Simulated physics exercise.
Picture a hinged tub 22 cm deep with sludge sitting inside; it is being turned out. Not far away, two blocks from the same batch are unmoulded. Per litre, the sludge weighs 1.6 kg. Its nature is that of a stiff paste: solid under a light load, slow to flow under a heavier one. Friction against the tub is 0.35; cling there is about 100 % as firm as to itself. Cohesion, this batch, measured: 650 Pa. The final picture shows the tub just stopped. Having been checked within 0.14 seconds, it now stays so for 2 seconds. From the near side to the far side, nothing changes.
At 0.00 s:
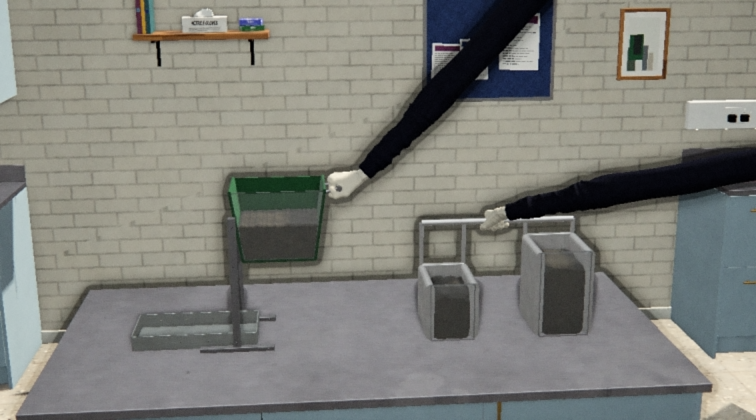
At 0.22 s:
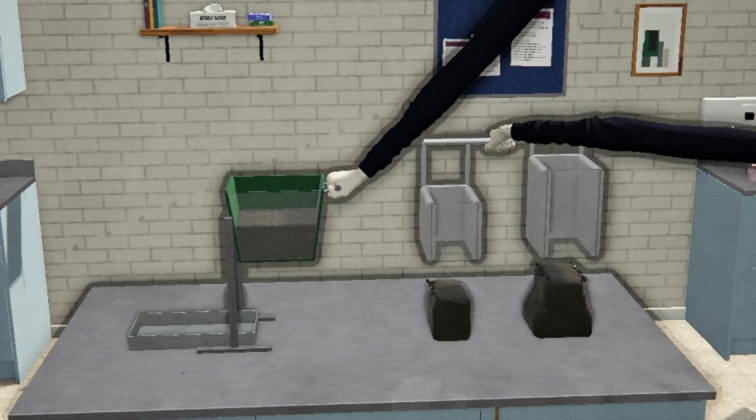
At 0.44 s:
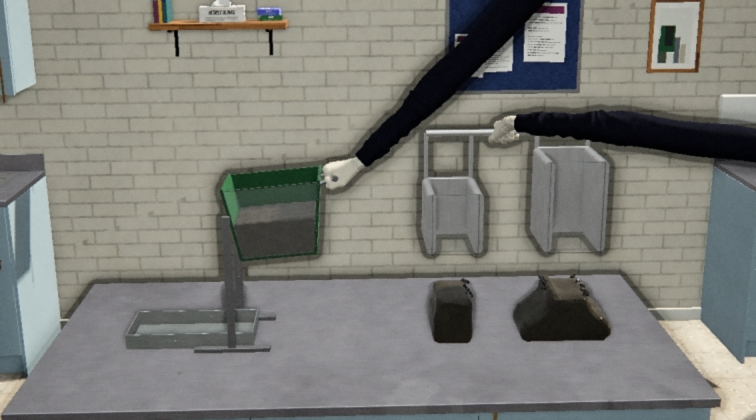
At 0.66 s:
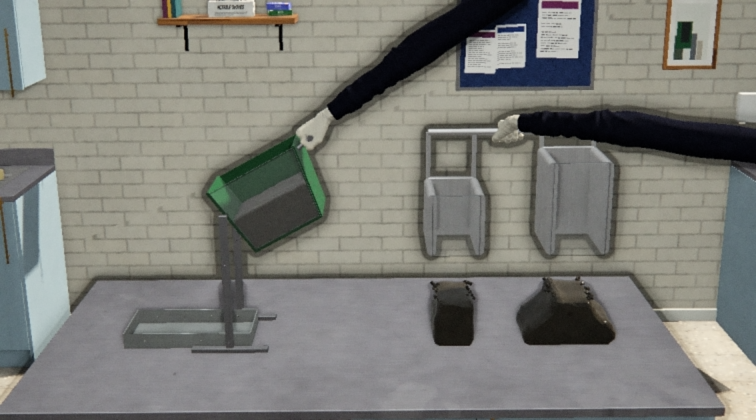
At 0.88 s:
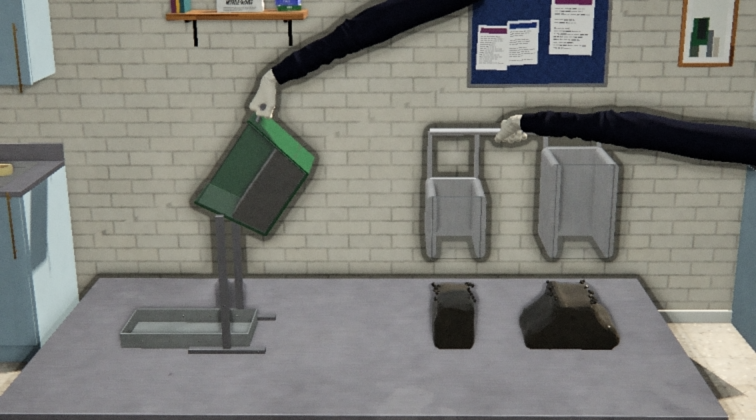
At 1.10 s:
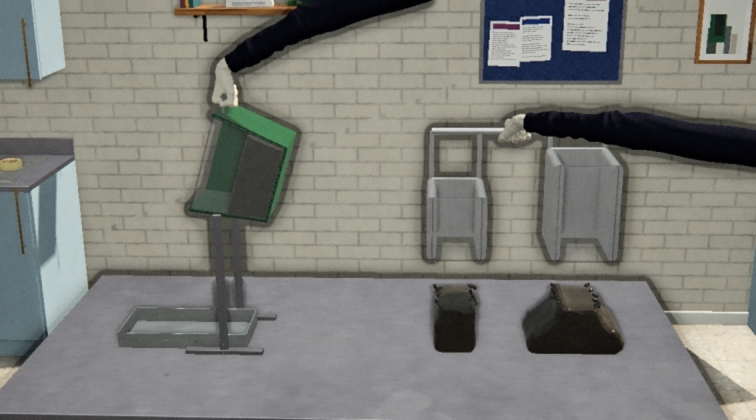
A gloved hand swung a green tub of dark sludge steeply over to the left, after another had lifted two grey moulds off dark blocks, the right one slumping wider and lower.
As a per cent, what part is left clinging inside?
Near 100 %.
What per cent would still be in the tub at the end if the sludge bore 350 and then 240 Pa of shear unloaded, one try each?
Result: 95 % for the first case, 75 % for the second.
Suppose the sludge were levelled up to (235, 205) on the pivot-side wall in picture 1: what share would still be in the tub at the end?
95 %.
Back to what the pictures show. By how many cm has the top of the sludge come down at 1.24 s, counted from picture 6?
Roughly 1 cm.
After 1.24 s, the tub is at 73 degrees and holds 100 %.
After 1.41 s, the tub is at 73 degrees and holds 100 %.
After 1.58 s, the tub is at 73 degrees and holds 100 %.
After 1.75 s, the tub is at 73 degrees and holds 100 %.
After 3.10 s, at the end, the tub is at 73 degrees and holds 100 %.
